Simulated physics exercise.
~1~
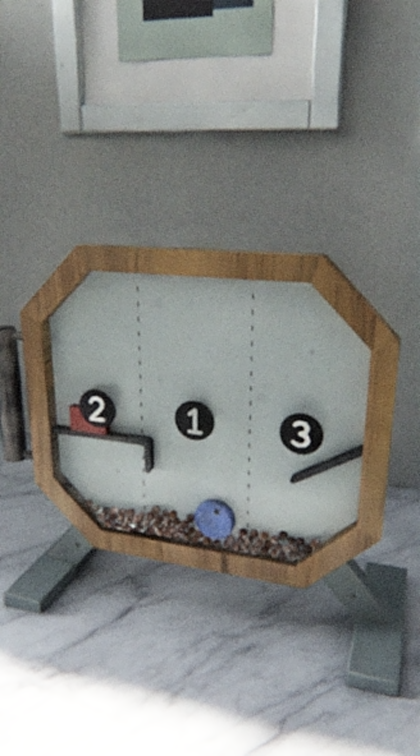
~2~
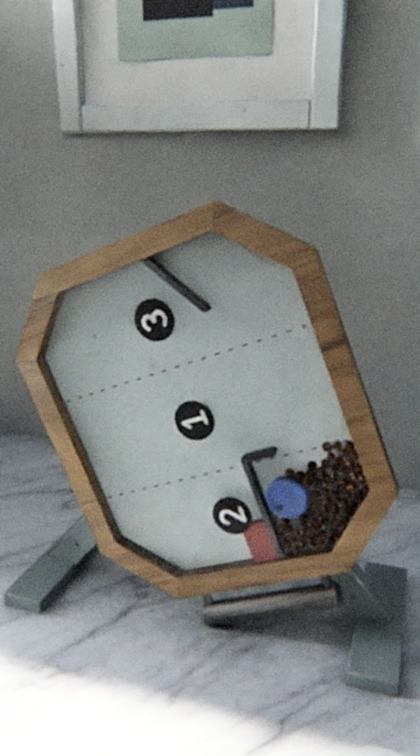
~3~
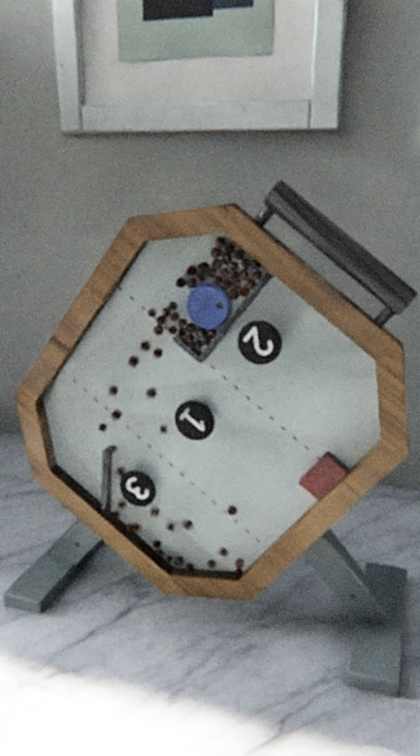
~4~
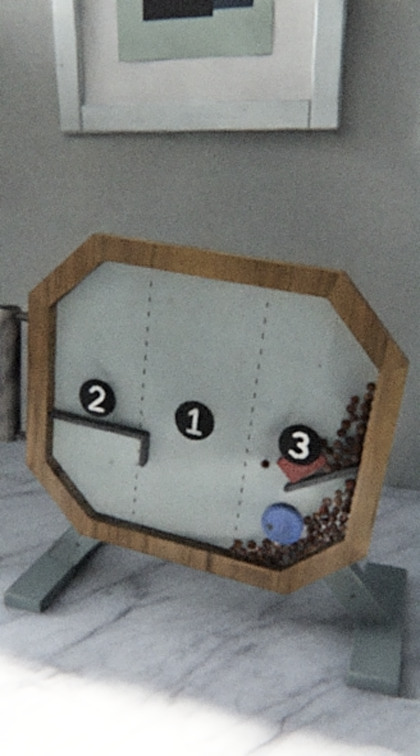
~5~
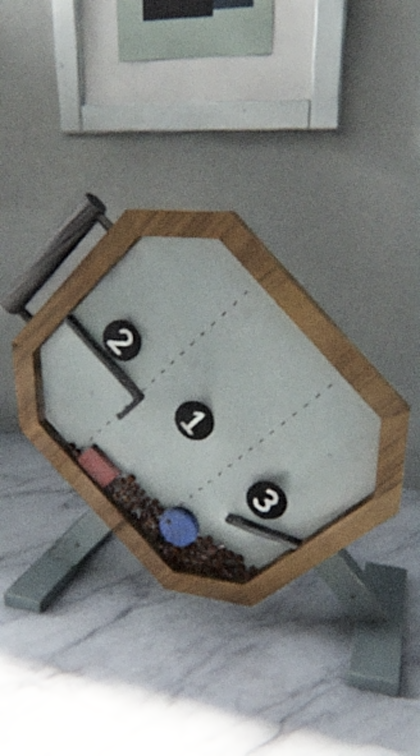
A wood-rimmed, eight-sided box with a clear front stands on grey-green legs on a marble surface, seen from the front below framed artwork. Dark beads and a blue disc lie along its bottom, and a red block rests on the left ledge. The box turns anticlockwise, gathering beads and disc in strip two, then carrying them up until beads spill towards strip three. Completing the full turn, it has most beads, the disc and the block at right. It then tips partway back clockwise, ending tilted, with the block in strip one, the disc in strip three and beads across both.
